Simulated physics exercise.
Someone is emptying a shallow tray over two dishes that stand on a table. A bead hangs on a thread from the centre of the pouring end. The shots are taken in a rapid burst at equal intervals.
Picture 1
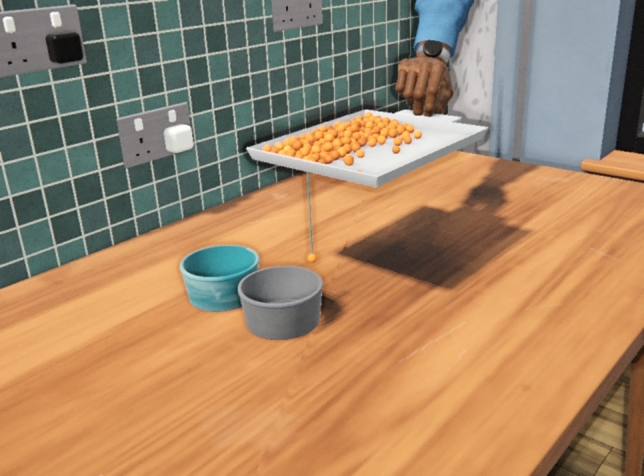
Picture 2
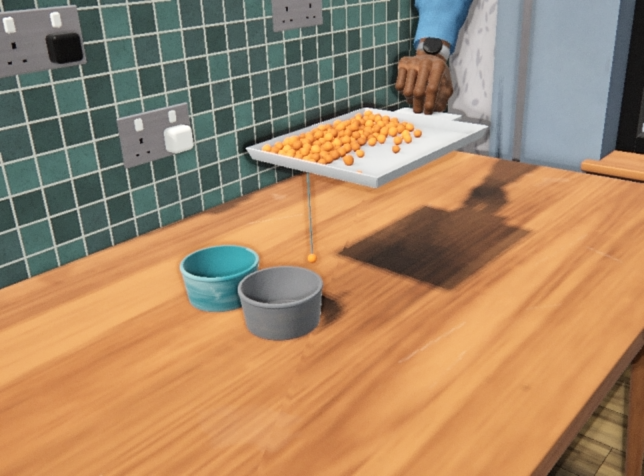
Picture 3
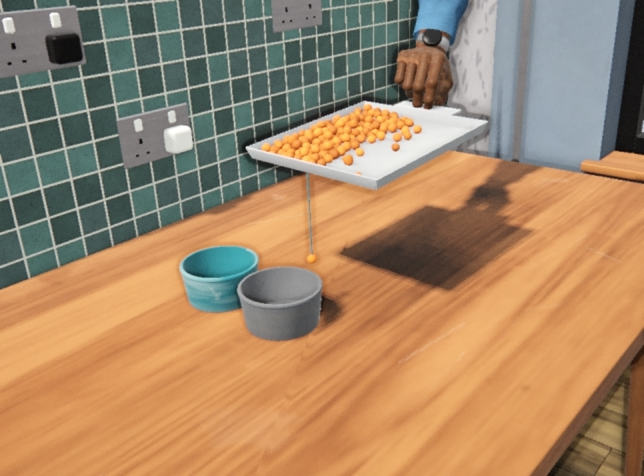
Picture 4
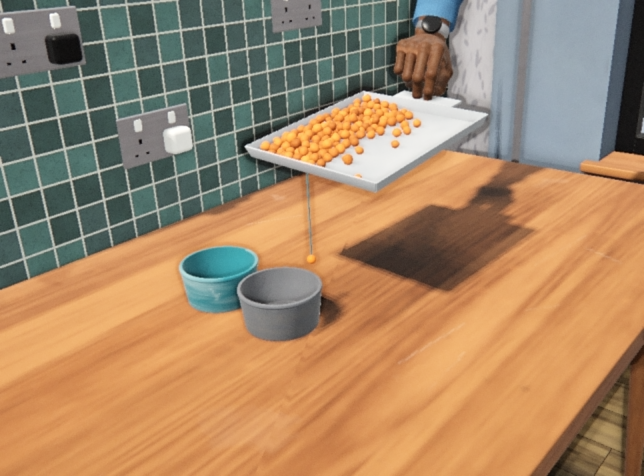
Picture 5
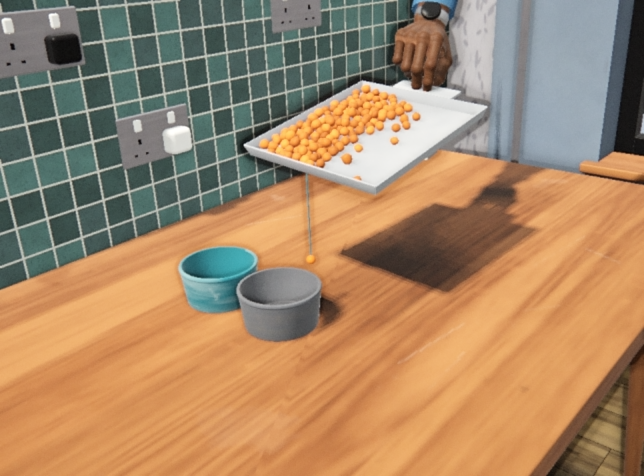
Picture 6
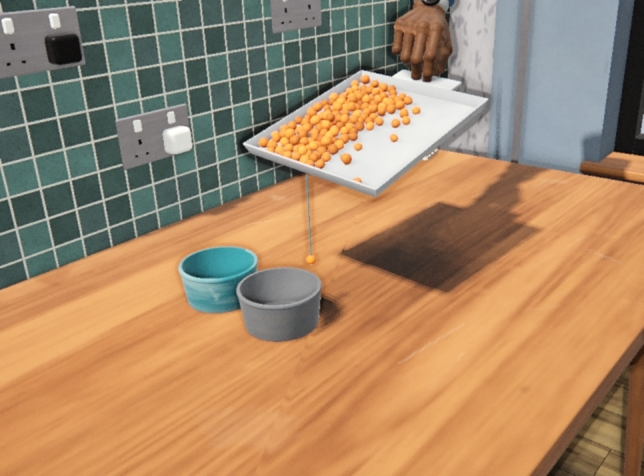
A shallow white tray of small orange pieces starts out nearly level above a teal dish and a grey dish on a wooden table. The hand at its far end rises slightly, and the tray gradually slopes toward its near edge, its front right corner dipping a little lower.
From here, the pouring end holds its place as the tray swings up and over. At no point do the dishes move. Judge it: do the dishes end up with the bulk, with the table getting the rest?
No, the bulk goes on the table.
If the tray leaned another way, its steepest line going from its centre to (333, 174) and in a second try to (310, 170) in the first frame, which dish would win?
I'd say the one to the right first, then the one to the right.
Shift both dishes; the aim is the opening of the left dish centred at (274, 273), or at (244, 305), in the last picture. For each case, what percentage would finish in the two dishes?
Roughly 70% first, roughly 0% second.
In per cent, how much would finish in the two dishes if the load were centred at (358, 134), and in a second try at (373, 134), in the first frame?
From the first start you get 20 in a hundred, from the second 20 in a hundred.
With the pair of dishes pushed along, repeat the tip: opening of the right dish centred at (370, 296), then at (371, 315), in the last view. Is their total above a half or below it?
The first place gets the greater share, the second the greater share.
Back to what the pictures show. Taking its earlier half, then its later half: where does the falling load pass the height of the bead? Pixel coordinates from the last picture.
(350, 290), then (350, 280).
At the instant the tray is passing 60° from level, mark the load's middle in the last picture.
The middle of the load sits near (338, 159).
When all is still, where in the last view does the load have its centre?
Roughly at pixel (349, 347).
Shortly afterwards, tray tipped steeply; the bulk on the tray; only a few in the right dish; a little outside both; a little in the air.
Next, tray tipped past a quarter turn; only a few on the tray; near a quarter in the right dish; the bulk outside both; only a few in the air.
Some moments later, tray tipped past a quarter turn; near a quarter in the right dish; the bulk outside both.
In the end, tray tipped past a quarter turn; near a quarter in the right dish; none at all in the left dish; the bulk outside both.
